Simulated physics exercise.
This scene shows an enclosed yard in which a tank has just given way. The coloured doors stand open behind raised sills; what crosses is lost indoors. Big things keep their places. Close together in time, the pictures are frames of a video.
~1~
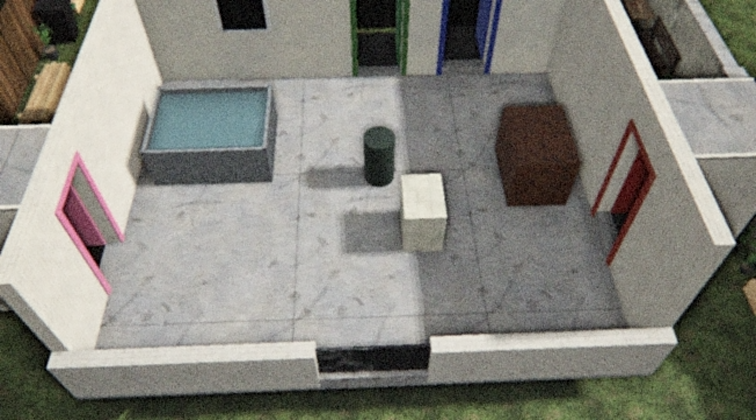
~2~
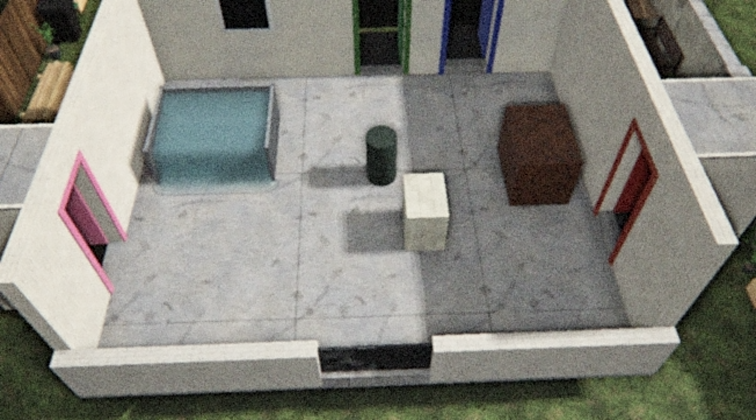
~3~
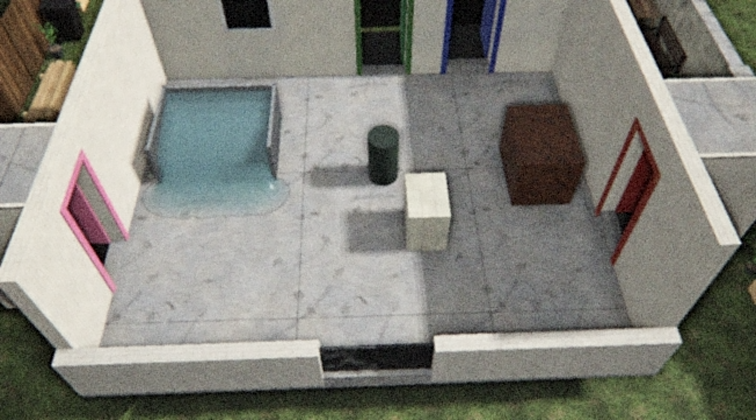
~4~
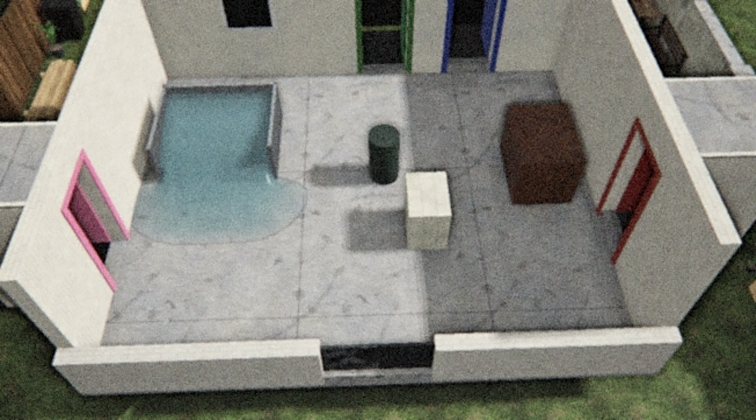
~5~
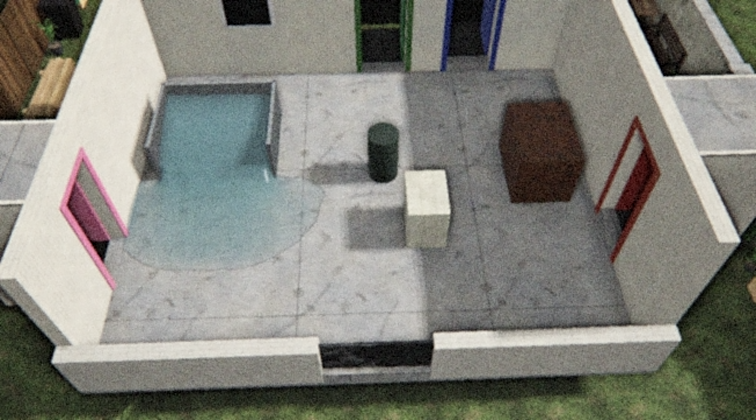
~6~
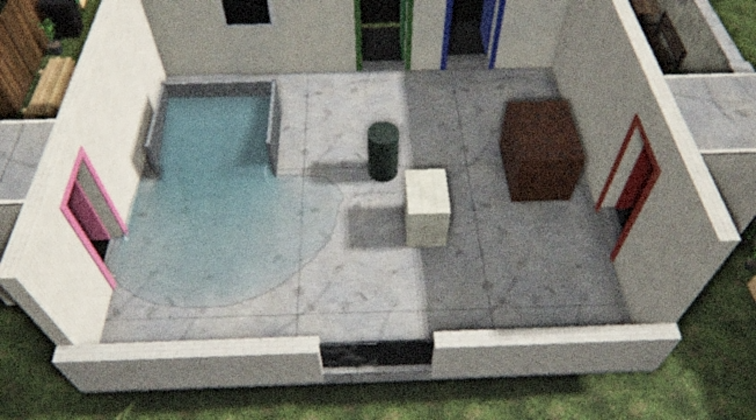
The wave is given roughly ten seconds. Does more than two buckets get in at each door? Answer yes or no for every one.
Green door: No, blue door: No, pink door: Yes, red door: No.
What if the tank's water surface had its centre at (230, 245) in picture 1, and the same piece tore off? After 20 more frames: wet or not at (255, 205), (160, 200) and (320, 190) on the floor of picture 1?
Readings in order: No flood; flood; no flood.
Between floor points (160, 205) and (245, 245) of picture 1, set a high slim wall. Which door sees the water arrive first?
That'd be the pink door.
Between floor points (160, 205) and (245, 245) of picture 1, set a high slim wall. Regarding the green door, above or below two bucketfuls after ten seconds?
Put simply, the green door misses the mark.
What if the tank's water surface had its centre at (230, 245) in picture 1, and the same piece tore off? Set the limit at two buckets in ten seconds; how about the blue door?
Briefly, blue remains below.
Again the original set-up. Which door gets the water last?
Result: The green door.
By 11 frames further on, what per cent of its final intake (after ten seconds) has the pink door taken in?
Close to 25 %.
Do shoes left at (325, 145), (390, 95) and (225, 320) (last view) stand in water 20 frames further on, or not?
First spared, then spared, then swamped.
A moment on, water covers 30 % of the floor; the green door not reached, the blue door not reached, the pink door under two buckets in, the red door not reached.
Next, water covers 35 % of the floor; the green door not reached, the blue door not reached, the pink door over two buckets in, the red door not reached.
Then, water covers 45 % of the floor; the green door not reached, the blue door not reached, the pink door over two buckets in, the red door not reached.
Later, water covers 65 % of the floor; the green door not reached, the blue door not reached, the pink door far over two buckets in, the red door wet at the sill, nothing in.
In the end, water covers 85 % of the floor; the green door wet at the sill, nothing in, the blue door wet at the sill, nothing in, the pink door far over two buckets in, the red door wet at the sill, nothing in.
